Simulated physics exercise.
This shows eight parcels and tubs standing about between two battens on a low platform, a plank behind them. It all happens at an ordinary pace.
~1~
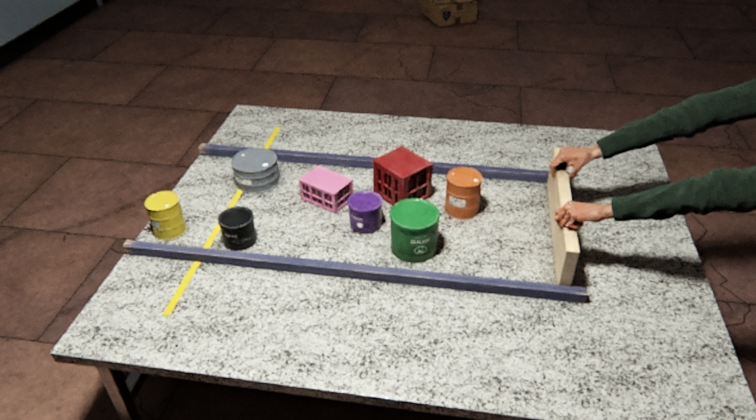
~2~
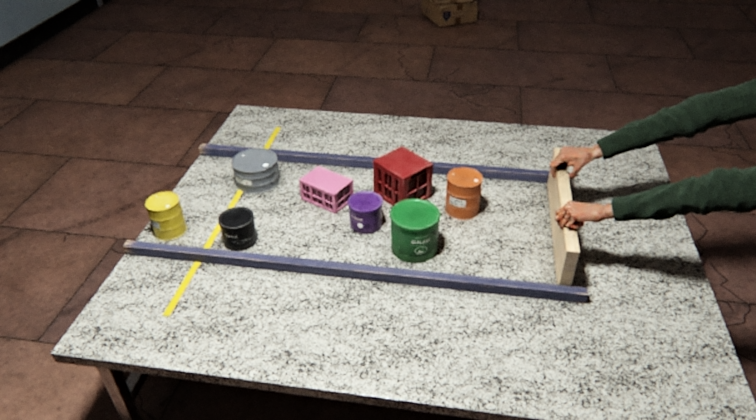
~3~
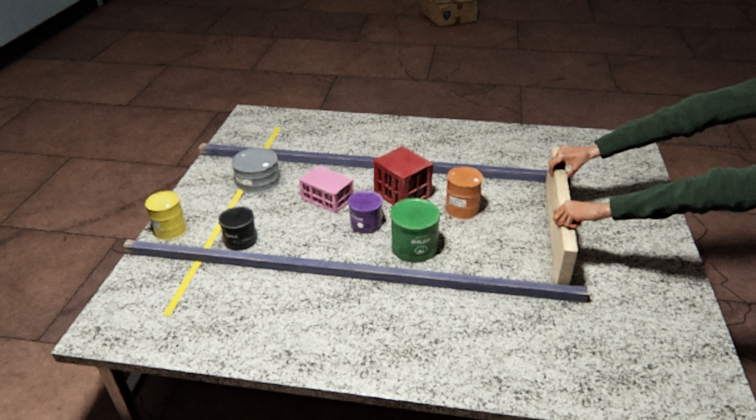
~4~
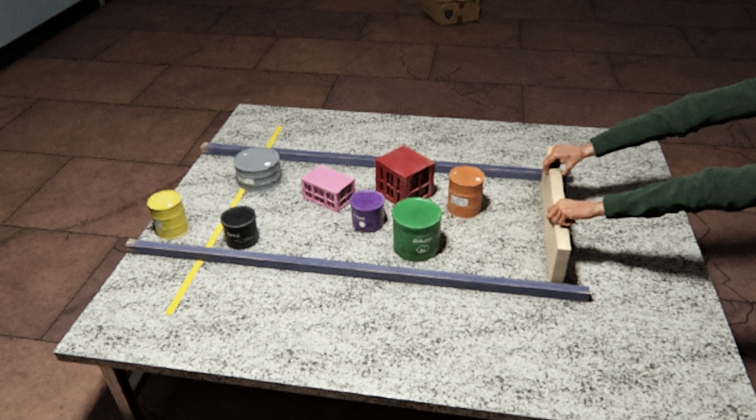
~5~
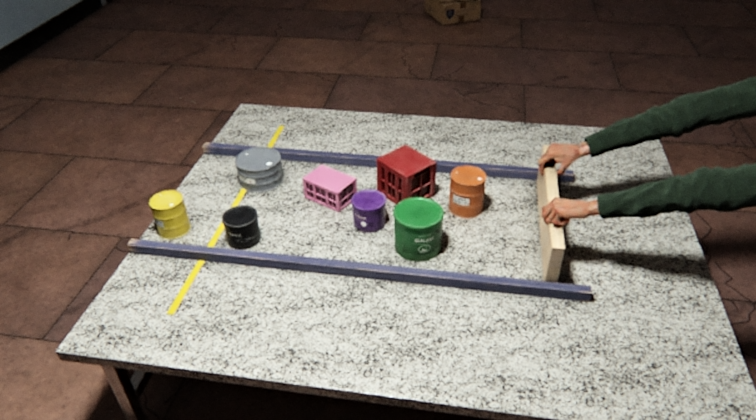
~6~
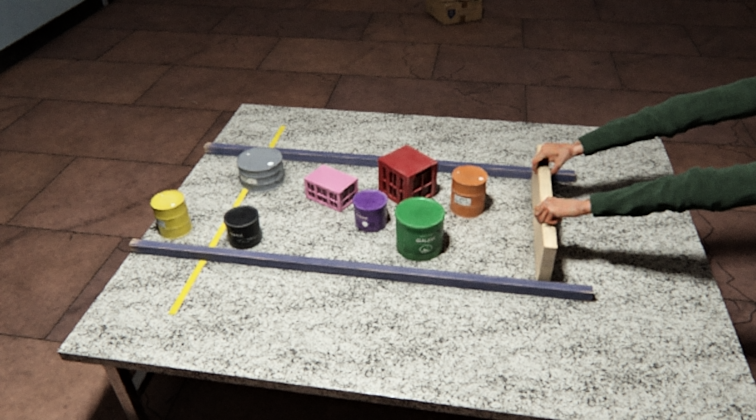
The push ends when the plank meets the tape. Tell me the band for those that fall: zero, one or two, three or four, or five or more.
The number that fall off is one or two.
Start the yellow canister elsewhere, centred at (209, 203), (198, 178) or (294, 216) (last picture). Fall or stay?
The yellow canister holds on; holds on; survives.
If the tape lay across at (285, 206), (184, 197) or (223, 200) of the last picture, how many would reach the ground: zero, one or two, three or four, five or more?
The falls would be none at all; five or more; 3 or 4.
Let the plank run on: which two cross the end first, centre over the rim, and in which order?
Earliest first: The grey canister, then the yellow canister.
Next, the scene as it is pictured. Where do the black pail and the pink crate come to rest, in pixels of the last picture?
About (155, 226), and the other about (195, 172).
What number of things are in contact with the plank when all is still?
The number is 3.
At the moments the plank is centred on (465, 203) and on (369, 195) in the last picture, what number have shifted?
First 1, then 5.
Early on, none off yet; yellow canister at rest near (172, 215); grey canister at rest near (261, 169); black pail at rest near (243, 228).
A while later, none off yet; yellow canister at rest near (172, 215); grey canister travelled about its own width near (214, 161); black pail travelled about its own width near (209, 227).
Finally, the number that fall off is one or two; lost, grey canister and yellow canister.
